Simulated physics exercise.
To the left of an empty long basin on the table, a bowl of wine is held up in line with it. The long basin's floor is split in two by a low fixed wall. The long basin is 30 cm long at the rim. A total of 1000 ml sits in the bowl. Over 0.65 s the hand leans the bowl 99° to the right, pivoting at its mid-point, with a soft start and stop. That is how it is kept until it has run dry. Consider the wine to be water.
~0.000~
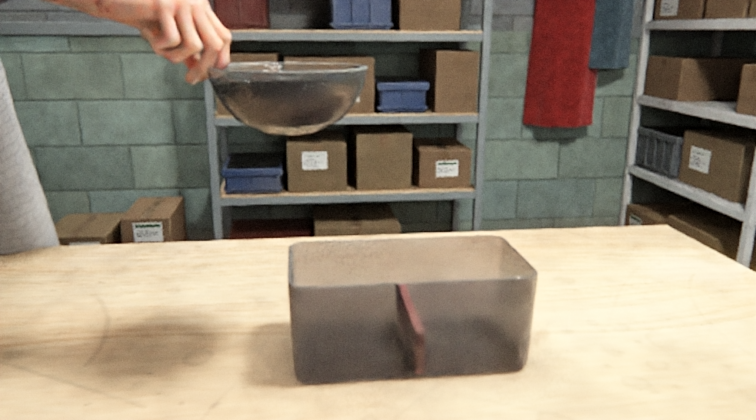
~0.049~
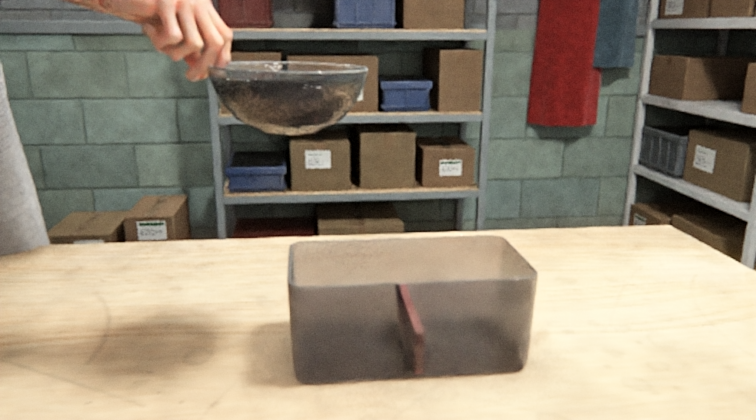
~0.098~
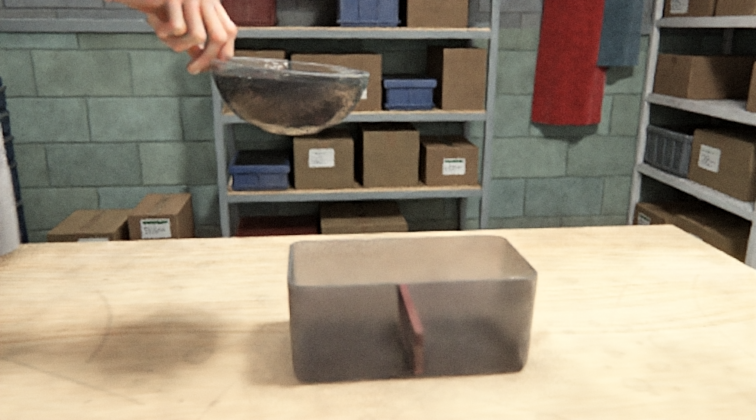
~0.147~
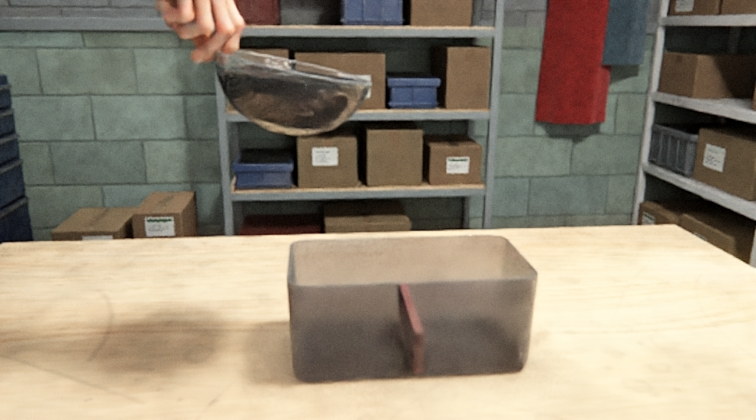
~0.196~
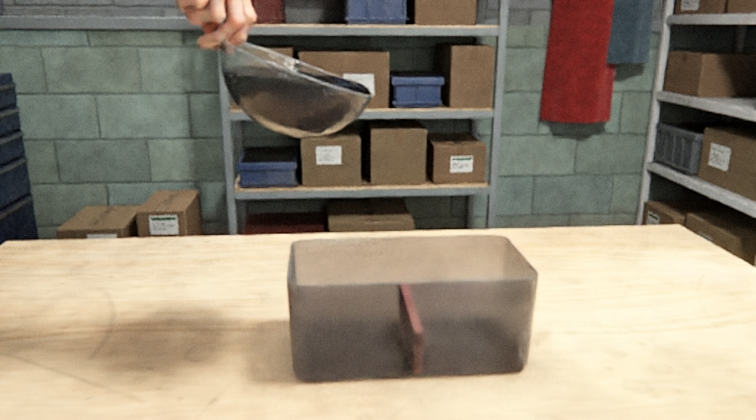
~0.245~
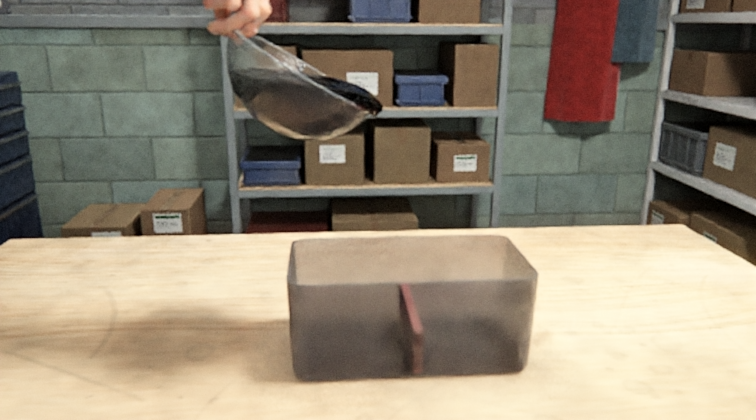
A hand holds a clear bowl of dark liquid level above the table, to the left of a long, empty basin. The hand then leans the bowl to the right, slightly at first and then more steeply, until dark liquid reaches the lowered rim and begins passing over its edge.
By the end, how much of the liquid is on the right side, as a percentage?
Around 55 percent.
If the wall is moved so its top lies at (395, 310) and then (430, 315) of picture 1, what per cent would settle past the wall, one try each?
70 per cent first, 35 per cent second.
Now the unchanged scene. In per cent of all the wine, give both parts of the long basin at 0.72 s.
Near 32 on the left, 56 on the right.
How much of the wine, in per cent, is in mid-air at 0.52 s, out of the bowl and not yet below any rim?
Close to 60 per cent, I'd say.
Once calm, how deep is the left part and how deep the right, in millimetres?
Left 18 mm, right 26 mm.
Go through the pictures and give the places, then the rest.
Tilt 0°; pouring edge (366, 68); surface from (214, 77) to (362, 76); the long basin's rim runs from (290, 264) to (519, 255); the wall's top is at (410, 306), in the first picture.
Tilt 1°; pouring edge (366, 70); surface from (214, 76) to (362, 77), in the second picture.
Tilt 5°; pouring edge (368, 75); surface from (216, 72) to (363, 81), in the third picture.
Tilt 12°; pouring edge (370, 84); surface from (220, 69) to (366, 84), in the fourth picture.
Tilt 21°; pouring edge (371, 96); surface from (226, 68) to (371, 90); 1 per cent is over the edge, in the fifth picture.
Tilt 31°; pouring edge (370, 110); surface from (233, 71) to (360, 99); 8 per cent is over the edge, in the sixth picture.
After 0.52 s the tilt is 89° and 10 per cent is still to pour, 2 is left of the wall and 27 right of it.
After 0.72 s the tilt is 99° and 0 per cent is still to pour, 32 is left of the wall and 55 right of it.
After 0.92 s the tilt is 99° and 0 per cent is still to pour, 40 is left of the wall and 54 right of it.
After 1.15 s the tilt is 99° and 0 per cent is still to pour, 42 is left of the wall and 55 right of it.
In the end 42 per cent lies left of the wall, 55 right of it and 4 outside.
